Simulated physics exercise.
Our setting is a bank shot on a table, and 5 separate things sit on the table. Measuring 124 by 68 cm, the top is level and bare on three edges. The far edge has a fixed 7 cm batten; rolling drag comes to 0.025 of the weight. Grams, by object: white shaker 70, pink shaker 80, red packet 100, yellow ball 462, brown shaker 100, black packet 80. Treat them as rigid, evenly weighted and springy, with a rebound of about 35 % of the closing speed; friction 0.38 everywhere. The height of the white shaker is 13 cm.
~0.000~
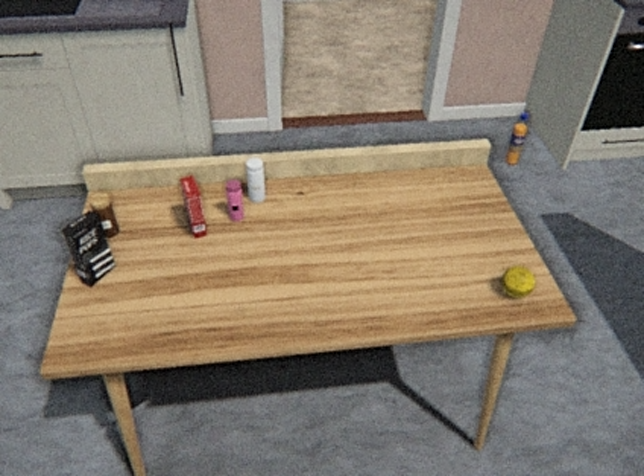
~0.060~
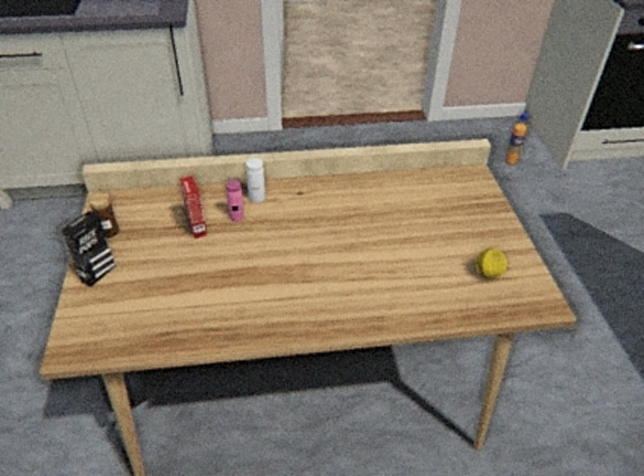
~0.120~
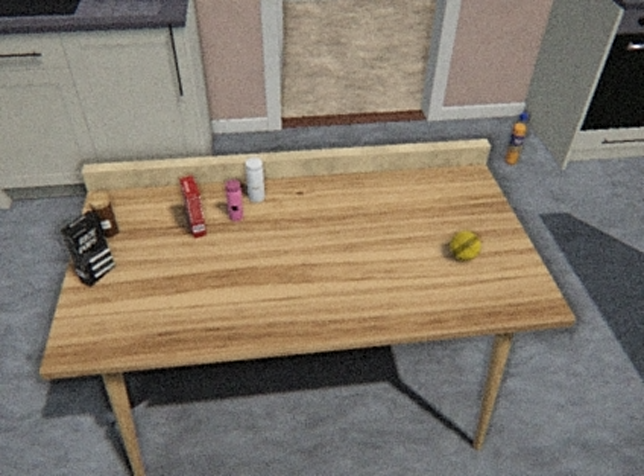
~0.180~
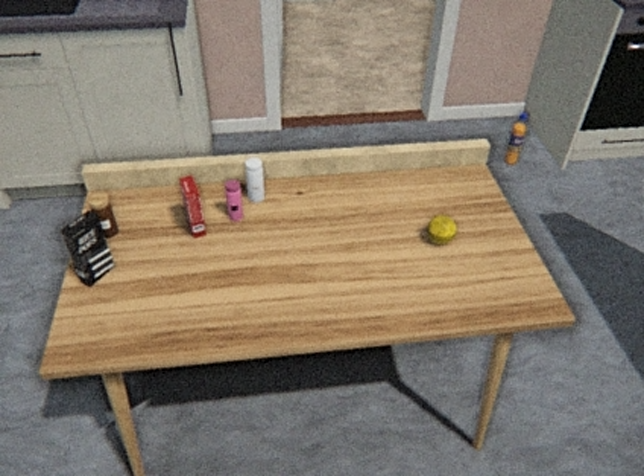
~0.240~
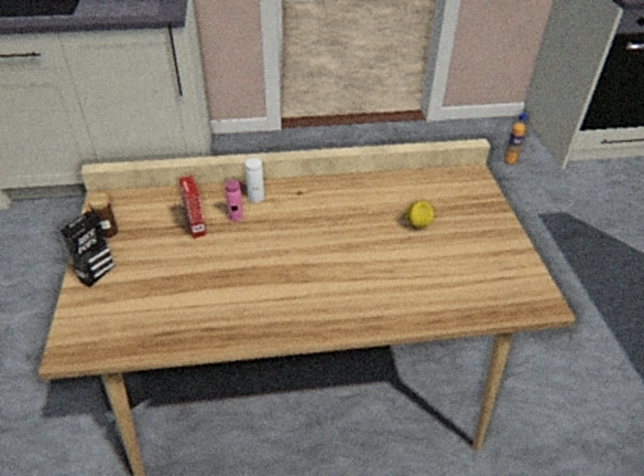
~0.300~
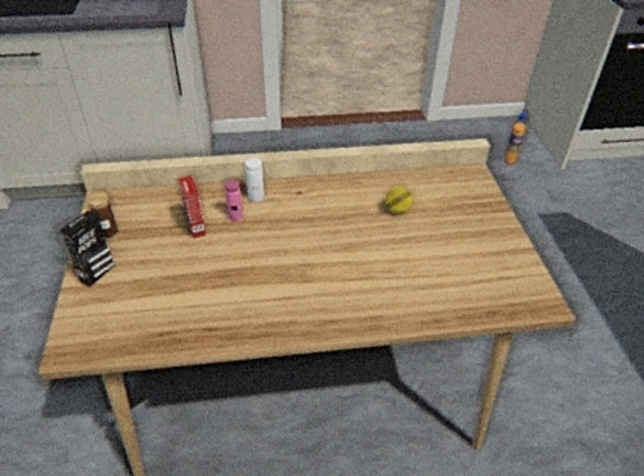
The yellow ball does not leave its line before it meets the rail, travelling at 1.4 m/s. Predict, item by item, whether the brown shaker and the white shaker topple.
The brown shaker does not topple. The white shaker does not topple.
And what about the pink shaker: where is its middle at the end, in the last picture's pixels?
I'd put it at around (207, 205).
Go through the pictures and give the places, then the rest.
In the first picture, yellow ball (518, 282); brown shaker (105, 216); white shaker (256, 180).
In the second picture, yellow ball (491, 263); black packet (90, 250).
In the third picture, yellow ball (465, 246); red packet (193, 208).
In the fourth picture, yellow ball (441, 230); pink shaker (234, 201).
In the fifth picture, yellow ball (419, 215); black packet (89, 250).
In the sixth picture, yellow ball (399, 200); brown shaker (103, 216); white shaker (255, 180).
After 0.50 s, yellow ball near (346, 175).
After 0.90 s, yellow ball near (281, 193).
After 1.30 s, yellow ball near (235, 209); pink shaker leaning 14°; red packet leaning 5°.
At rest (2.2 s), not toppled but over 4 cm from the start, pink shaker; the other 4 in place, give or take 4 cm. Seen from the same camera at the end, brown shaker near (103, 216), white shaker near (253, 180).
